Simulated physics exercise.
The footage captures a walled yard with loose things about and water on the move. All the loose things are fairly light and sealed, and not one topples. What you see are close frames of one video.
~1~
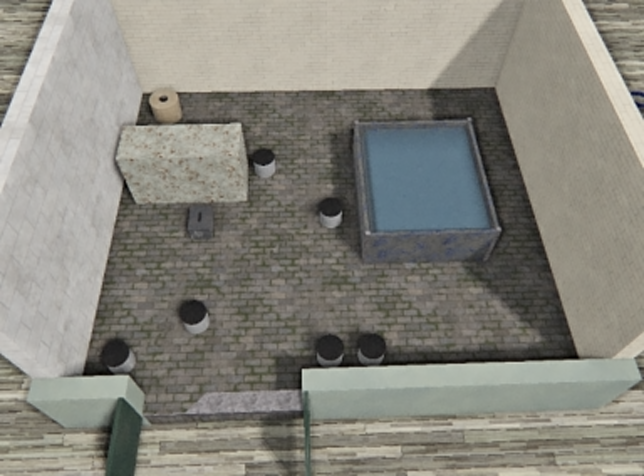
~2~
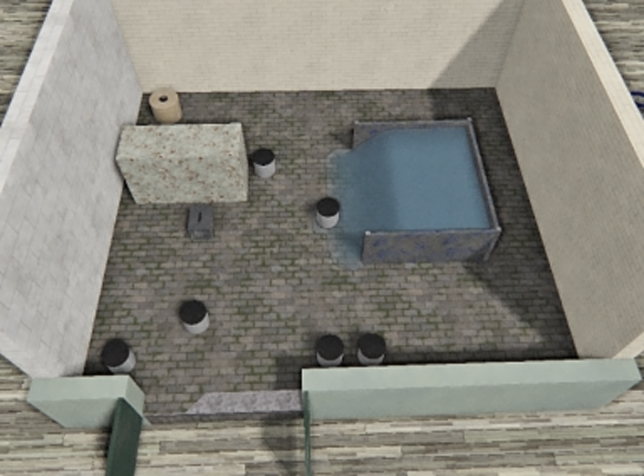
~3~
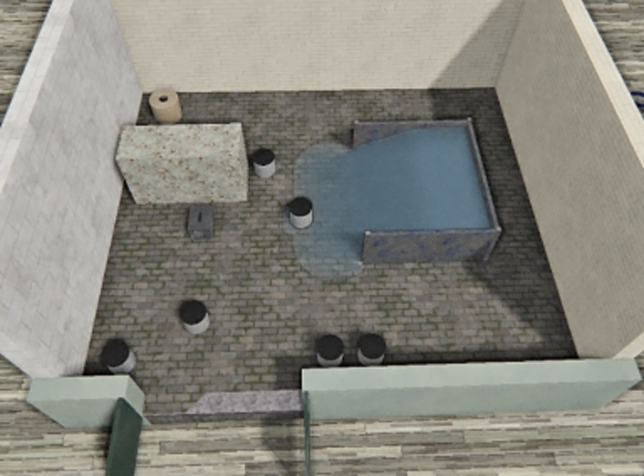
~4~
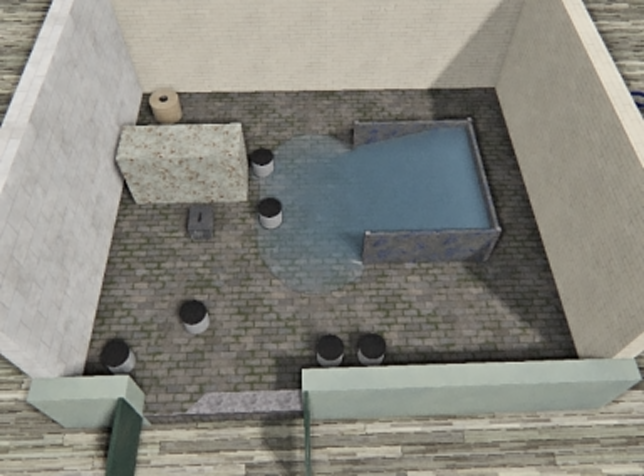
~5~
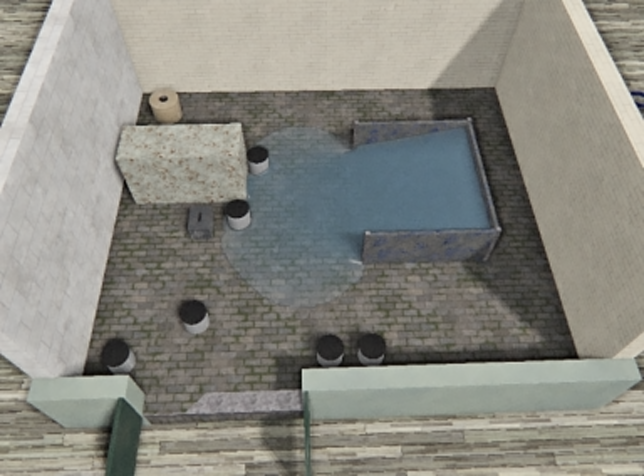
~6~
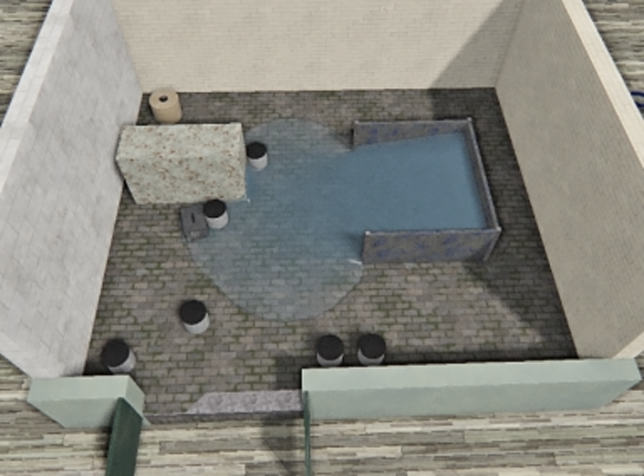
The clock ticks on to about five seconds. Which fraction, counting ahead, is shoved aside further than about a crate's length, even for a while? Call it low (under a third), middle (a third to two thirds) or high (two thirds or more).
High.
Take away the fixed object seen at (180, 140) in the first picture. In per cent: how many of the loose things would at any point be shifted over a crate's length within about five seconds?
I'd put it near 80 per cent of the things.
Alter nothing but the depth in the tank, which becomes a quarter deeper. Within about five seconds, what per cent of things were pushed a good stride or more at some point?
About 90 %.
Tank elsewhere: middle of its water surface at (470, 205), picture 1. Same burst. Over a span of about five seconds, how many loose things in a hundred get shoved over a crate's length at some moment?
I'd estimate around 70 percent.
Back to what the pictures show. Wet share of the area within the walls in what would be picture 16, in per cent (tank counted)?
Wet share: Around 60 %.
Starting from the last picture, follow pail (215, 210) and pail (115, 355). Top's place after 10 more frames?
My guess is around (119, 192) and around (83, 368).
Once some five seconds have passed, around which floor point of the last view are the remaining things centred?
Mean floor position: Approx. (303, 218) px, last view.
A moment on, 3 of 10 are well off their spots; 2 afloat.
Next, 4 of 10 are well off their spots; 6 afloat.
Later, 5 of 10 are well off their spots; 5 afloat.
In the end, 7 of 10 are well off their spots, and 8 have been at some point; 5 afloat.
